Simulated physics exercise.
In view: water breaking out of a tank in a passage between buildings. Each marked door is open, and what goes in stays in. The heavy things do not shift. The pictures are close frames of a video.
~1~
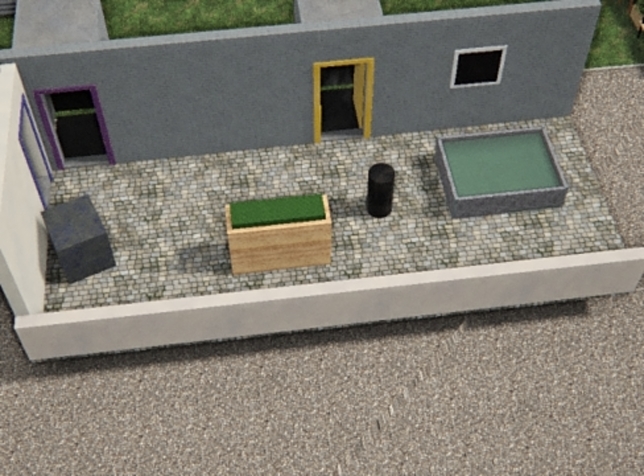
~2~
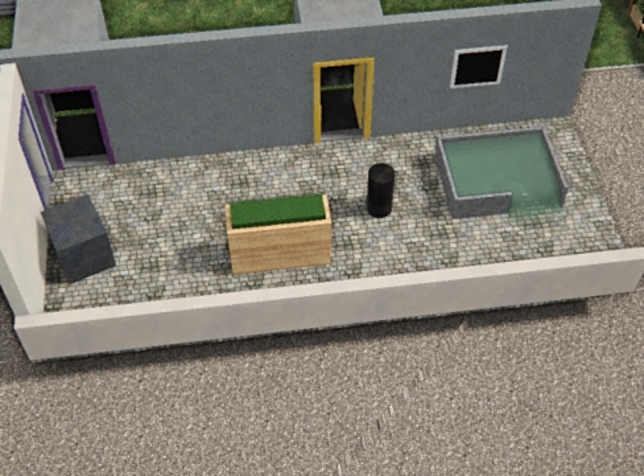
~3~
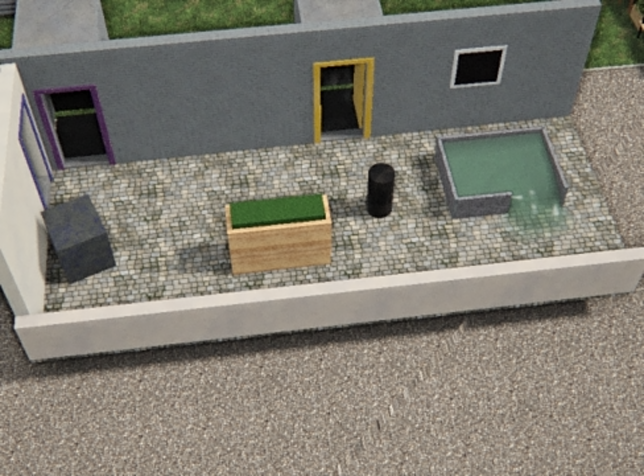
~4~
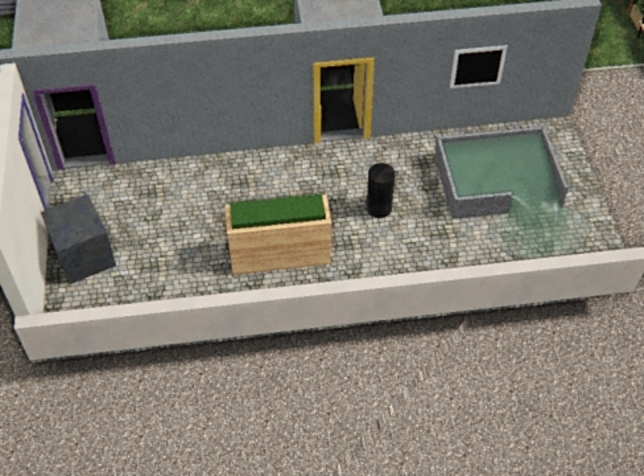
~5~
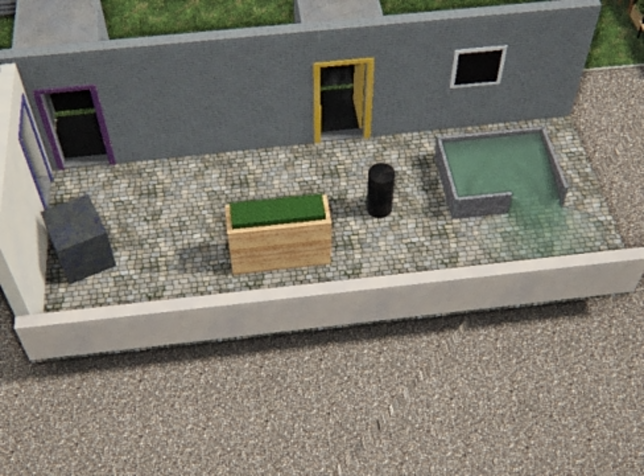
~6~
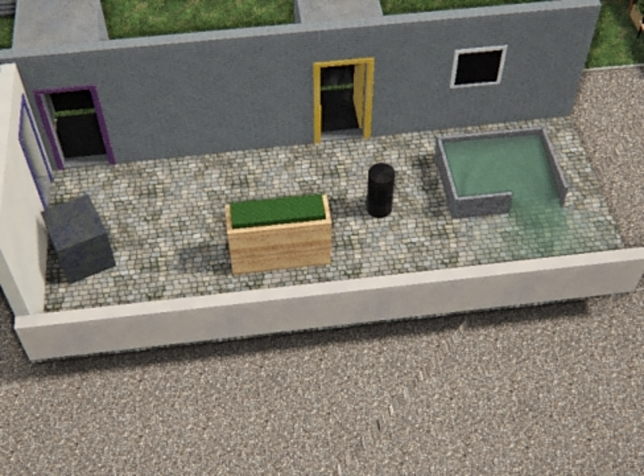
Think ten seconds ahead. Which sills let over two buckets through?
In the end: The purple door stays under that; the blue door stays under that; the yellow door stays under that.
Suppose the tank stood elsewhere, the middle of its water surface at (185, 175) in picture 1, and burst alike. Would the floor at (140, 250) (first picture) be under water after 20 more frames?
Verdict: Free of water.
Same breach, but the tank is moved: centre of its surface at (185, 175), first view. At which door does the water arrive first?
First comes the yellow door.
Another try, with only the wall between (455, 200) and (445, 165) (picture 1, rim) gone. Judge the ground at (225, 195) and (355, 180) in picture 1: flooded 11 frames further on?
In turn: No water, under water.
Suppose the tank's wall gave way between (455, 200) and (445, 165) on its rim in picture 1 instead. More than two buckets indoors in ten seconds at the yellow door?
One by one: Yellow door is over.
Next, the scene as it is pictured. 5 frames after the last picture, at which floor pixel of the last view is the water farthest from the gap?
Around (449, 291).
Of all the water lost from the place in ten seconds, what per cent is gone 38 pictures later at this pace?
I make it 80 per cent.
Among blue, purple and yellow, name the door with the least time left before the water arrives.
I say the door marked yellow.
A moment on, water covers 10 % of the floor; the purple door not reached, the blue door not reached, the yellow door not reached.
Next, water covers 15 % of the floor; the purple door not reached, the blue door not reached, the yellow door not reached.
Then, water covers 30 % of the floor; the purple door not reached, the blue door not reached, the yellow door not reached.
Later, water covers 45 % of the floor; the purple door not reached, the blue door not reached, the yellow door not reached.
In the end, water covers 60 % of the floor; the purple door wet at the sill, nothing in, the blue door wet at the sill, nothing in, the yellow door wet at the sill, nothing in.
